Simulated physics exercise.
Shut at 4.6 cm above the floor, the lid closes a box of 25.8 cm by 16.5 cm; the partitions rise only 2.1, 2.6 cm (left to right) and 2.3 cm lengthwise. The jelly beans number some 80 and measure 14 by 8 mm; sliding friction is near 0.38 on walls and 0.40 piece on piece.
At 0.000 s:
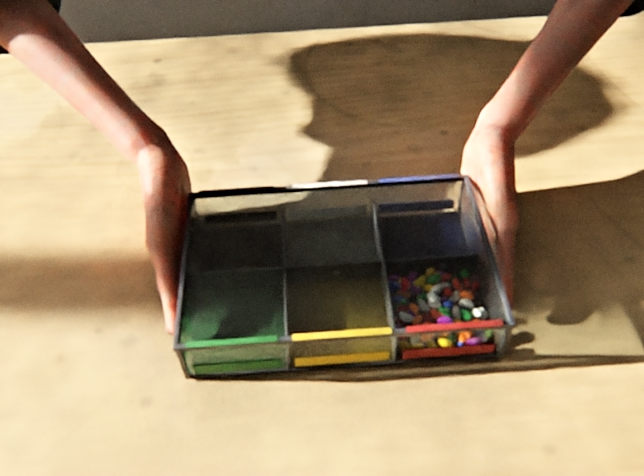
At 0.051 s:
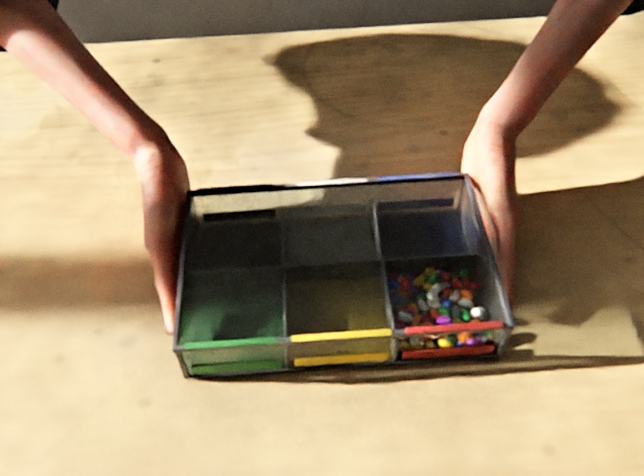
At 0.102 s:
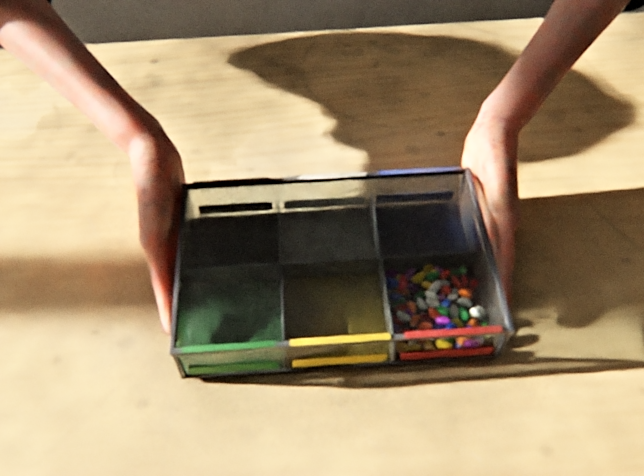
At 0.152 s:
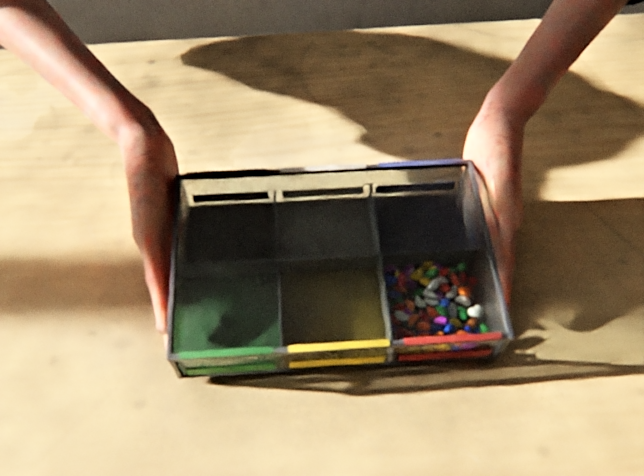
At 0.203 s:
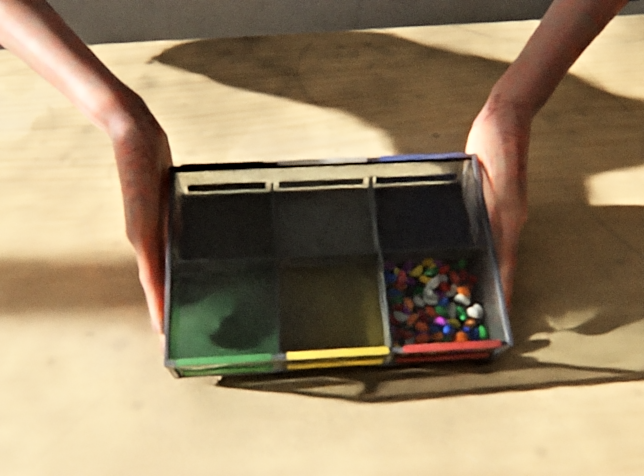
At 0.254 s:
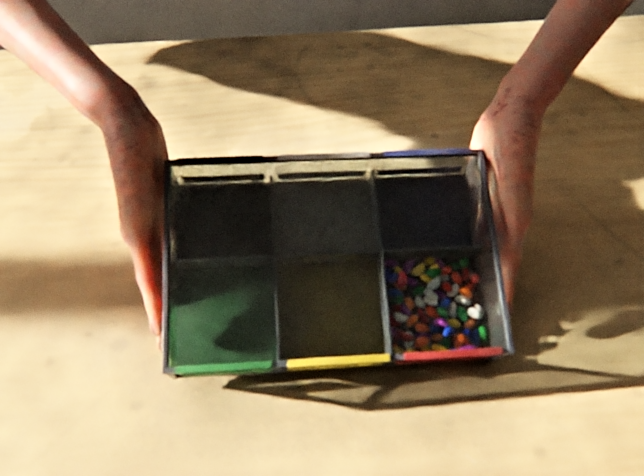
We see two hands holding a clear, six-compartment box above a pale wooden surface, gradually tilting it toward the viewer, its back edge rising, while small multicoloured pieces stay in the red-edged front right compartment.
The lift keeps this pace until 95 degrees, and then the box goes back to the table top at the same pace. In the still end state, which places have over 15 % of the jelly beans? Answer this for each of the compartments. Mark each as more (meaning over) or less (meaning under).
Red compartment - more; blue compartment - less; green compartment - less; yellow compartment - less; white compartment - less; black compartment - less.
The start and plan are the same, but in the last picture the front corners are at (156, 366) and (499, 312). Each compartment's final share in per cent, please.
By the end red holds 70%, blue holds 0%, green holds 15%, yellow holds 15%, white holds 0% and black holds 0%.
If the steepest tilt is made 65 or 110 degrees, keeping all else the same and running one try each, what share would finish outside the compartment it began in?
Roughly 0 percent, then roughly 0 percent.
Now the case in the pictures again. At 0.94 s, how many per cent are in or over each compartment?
Red = 100, blue = 0, green = 0, yellow = 0, white = 0, black = 0 (per cent).
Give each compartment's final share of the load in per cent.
Final shares: Red 100 %; blue 0 %; green 0 %; yellow 0 %; white 0 %; black 0 %.
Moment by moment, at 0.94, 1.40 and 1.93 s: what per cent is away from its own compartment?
I'd put the three at close to 0, 0 and 0.
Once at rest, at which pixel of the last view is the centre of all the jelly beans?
Once everything settles, the centre is around (434, 334).
Then, at 0.94 s, tilt 94 degrees; red 100 %.
Then, at 1.40 s, tilt 39 degrees; red 100 %.
After 1.93 s, tilt 0 degrees; red 100 %.
In the end, at 2.3 s, red 100 %, blue 0 %, green 0 %, yellow 0 %, white 0 %, black 0 %.
